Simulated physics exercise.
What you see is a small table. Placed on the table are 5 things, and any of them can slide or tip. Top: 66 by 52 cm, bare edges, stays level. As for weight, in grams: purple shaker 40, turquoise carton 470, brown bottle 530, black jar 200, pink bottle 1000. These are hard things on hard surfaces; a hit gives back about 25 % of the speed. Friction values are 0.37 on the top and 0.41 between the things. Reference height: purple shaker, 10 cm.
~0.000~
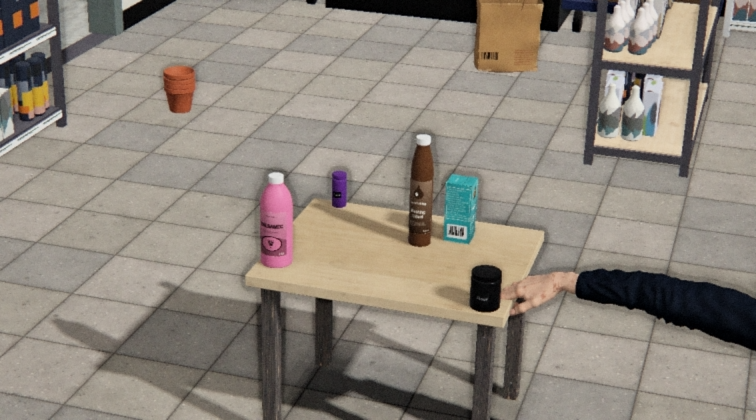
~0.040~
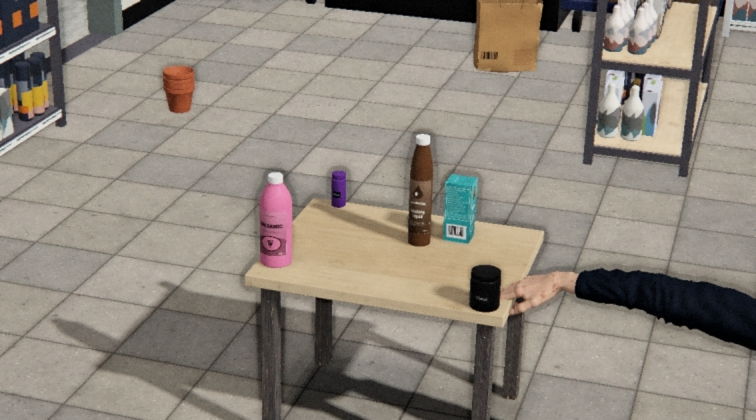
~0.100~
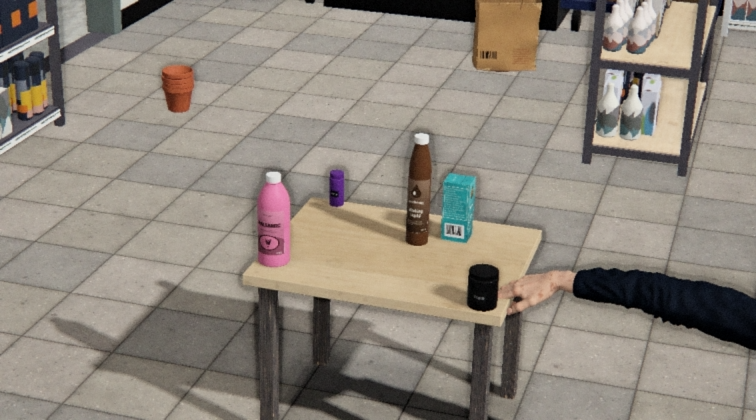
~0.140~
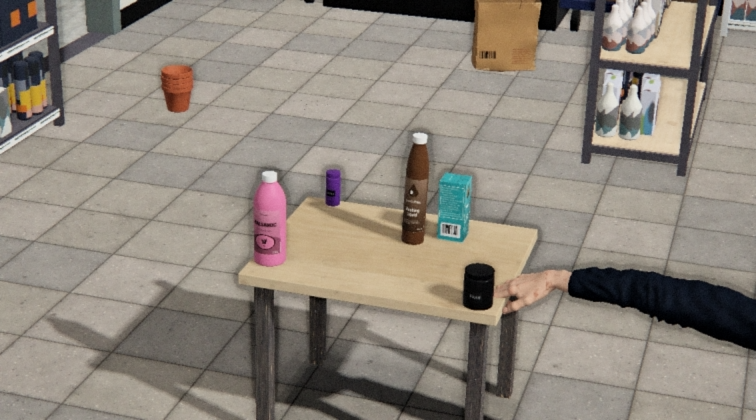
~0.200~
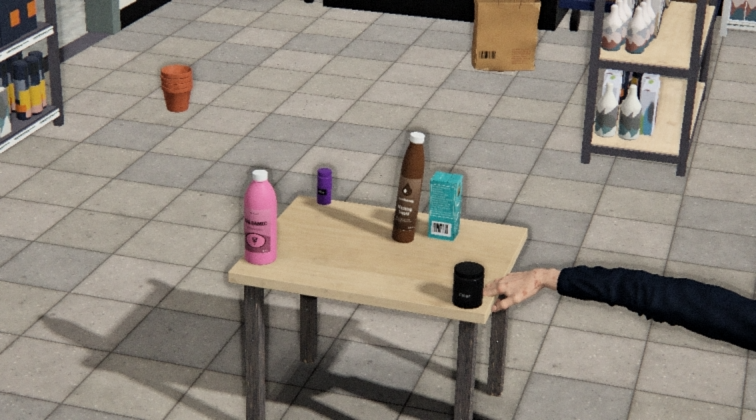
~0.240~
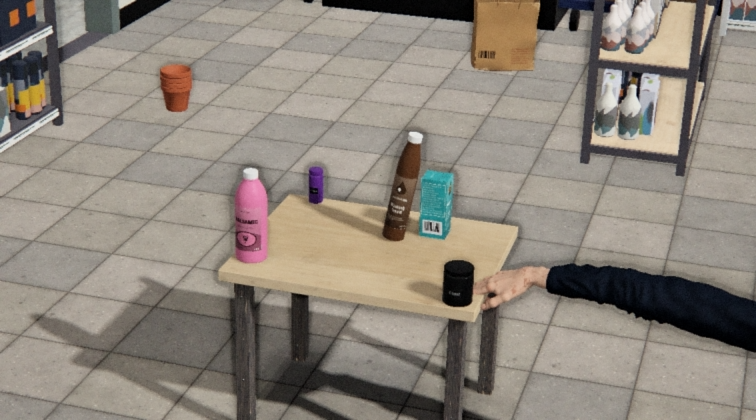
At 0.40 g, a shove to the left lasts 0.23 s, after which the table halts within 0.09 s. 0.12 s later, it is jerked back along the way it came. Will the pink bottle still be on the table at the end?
Sure looks like it winds up off the table.
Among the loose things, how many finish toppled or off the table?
The tally is 3.
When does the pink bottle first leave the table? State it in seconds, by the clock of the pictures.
0.5 s or so.
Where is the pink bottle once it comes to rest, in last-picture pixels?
Near (175, 396).
Around 0.44 s, table 15 cm from its start; pink bottle at 5° to upright near (204, 207); brown bottle at 21° to upright; black jar shifted 4 cm.
Around 0.74 s, table 3 cm from its start; pink bottle now off the table; purple shaker at 7° to upright; brown bottle at 9° to upright.
Around 0.94 s, purple shaker at 66° to upright; brown bottle at 16° to upright; black jar shifted 3 cm.
Finally (2.0 s), off the table, pink bottle; on their side or leaning hard on the table, purple shaker and brown bottle; the other 2 still in place (within 5 cm). In the last view, pink bottle near (175, 396).
